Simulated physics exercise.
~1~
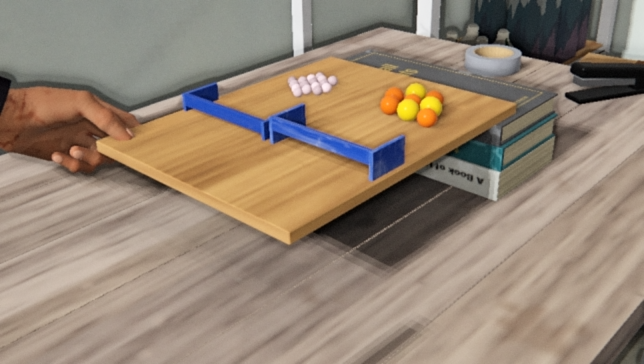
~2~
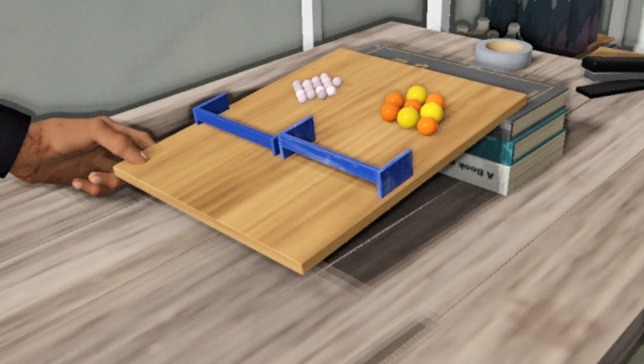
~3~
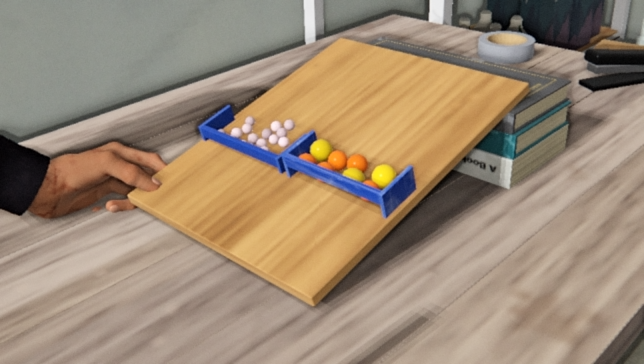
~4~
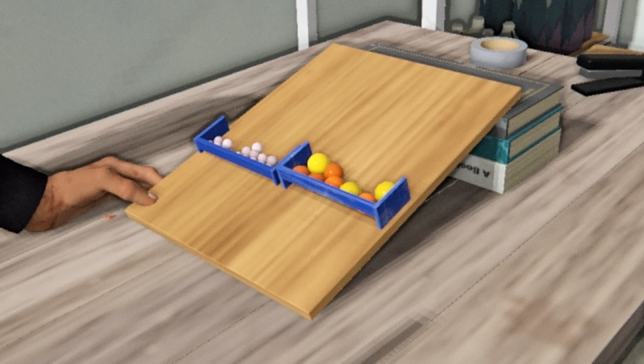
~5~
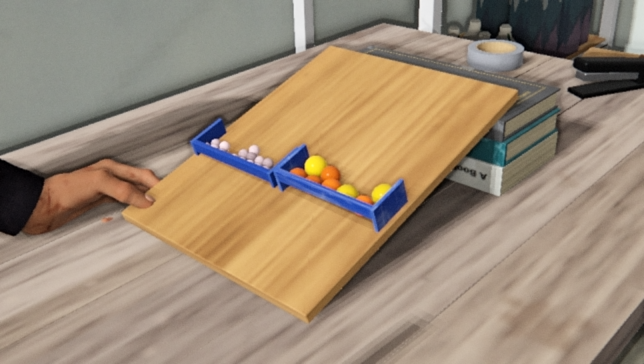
A hand at the left holds the free end of a light wooden board, whose far end rests on a stack of books on a grey-brown wooden table, seen from slightly above by a swaying camera. On the board, a heap of small pale pink balls lies behind one blue bar, and larger orange and yellow balls lie behind another, nearer one. The hand lowers the free end and the slope steepens. Both heaps slide and roll down to the bars. The board settles on the table, the hand still at its edge, and both groups stay gathered behind their bars.
